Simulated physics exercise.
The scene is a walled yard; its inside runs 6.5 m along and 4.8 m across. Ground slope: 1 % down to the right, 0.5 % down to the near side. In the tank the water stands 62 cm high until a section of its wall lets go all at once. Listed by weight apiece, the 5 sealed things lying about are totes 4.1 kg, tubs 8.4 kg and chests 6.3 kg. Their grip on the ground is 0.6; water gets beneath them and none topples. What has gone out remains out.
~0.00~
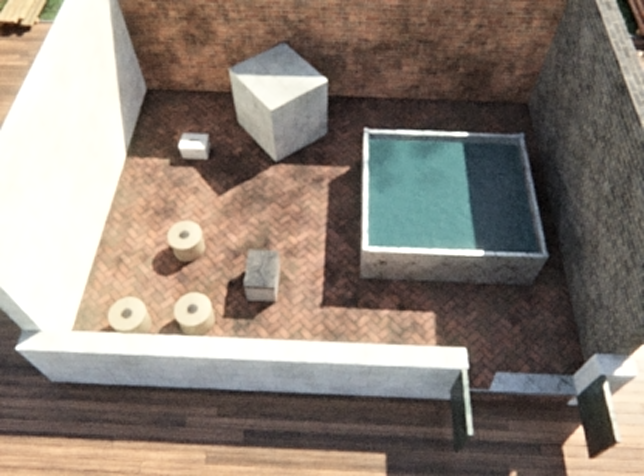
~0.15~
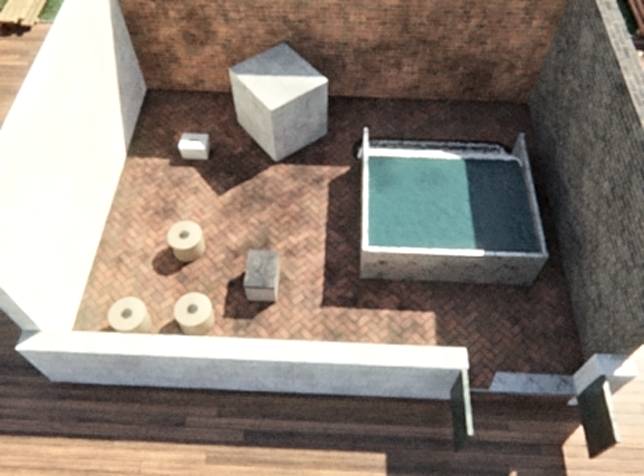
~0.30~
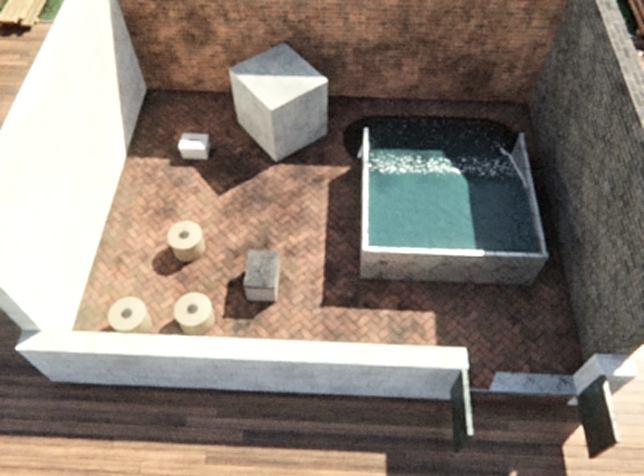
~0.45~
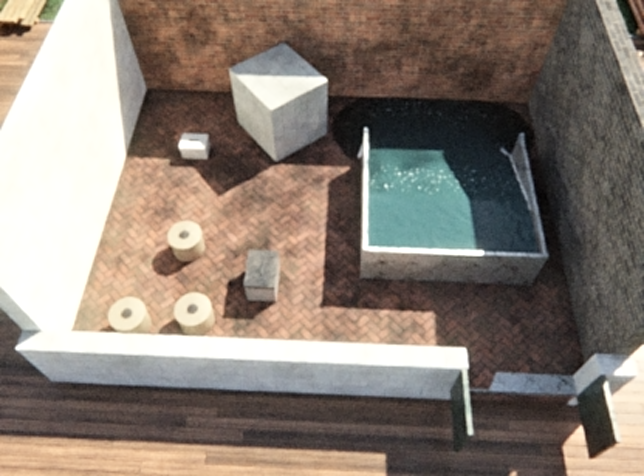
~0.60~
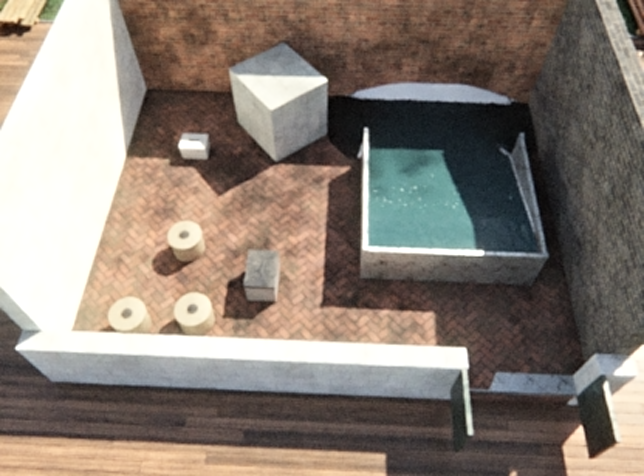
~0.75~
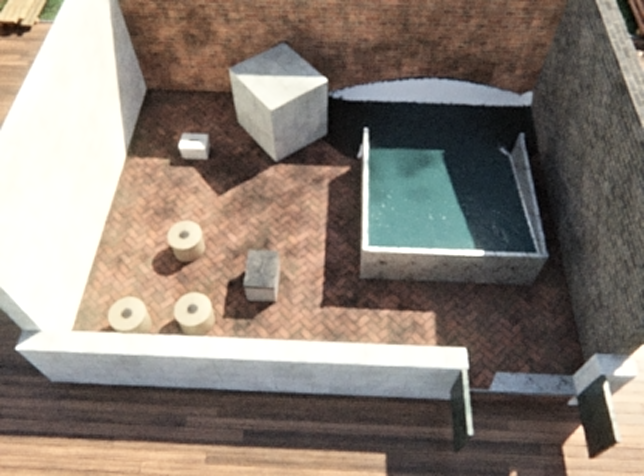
Teal water spilling from the opened far side of a raised tank and spreading along a brick wall, nearby blocks and cylinders unmoved.
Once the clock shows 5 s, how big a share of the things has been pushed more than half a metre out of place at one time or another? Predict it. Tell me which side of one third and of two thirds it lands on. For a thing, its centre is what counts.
It lands below one third.
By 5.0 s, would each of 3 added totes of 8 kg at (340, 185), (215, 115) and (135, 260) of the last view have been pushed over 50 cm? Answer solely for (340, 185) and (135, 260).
Taking them in turn, the first is above the mark and the second below the mark.
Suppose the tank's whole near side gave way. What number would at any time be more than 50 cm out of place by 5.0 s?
Result: 5.
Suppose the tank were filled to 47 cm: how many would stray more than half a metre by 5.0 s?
You'd get 0 in that case.
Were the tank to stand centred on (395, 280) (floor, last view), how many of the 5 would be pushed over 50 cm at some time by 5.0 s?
The count would be 0.
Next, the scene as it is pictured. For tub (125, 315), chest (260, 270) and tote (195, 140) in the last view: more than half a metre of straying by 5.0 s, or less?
Taking them in turn, the answers are smaller, greater and smaller.
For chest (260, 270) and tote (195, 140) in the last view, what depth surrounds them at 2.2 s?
Around 0 cm and 0 cm.
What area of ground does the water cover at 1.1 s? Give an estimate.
About 9.5 m2.
After 1.1 s 0 of 5 are over 50 cm from their spots; 0 afloat.
After 2.2 s 0 of 5 are over 50 cm from their spots; 0 afloat.
After 3.5 s 0 of 5 are over 50 cm from their spots; 0 afloat.
After 5.0 s 1 of 5 are over 50 cm from their spots, and 1 have been at some point; 2 afloat.
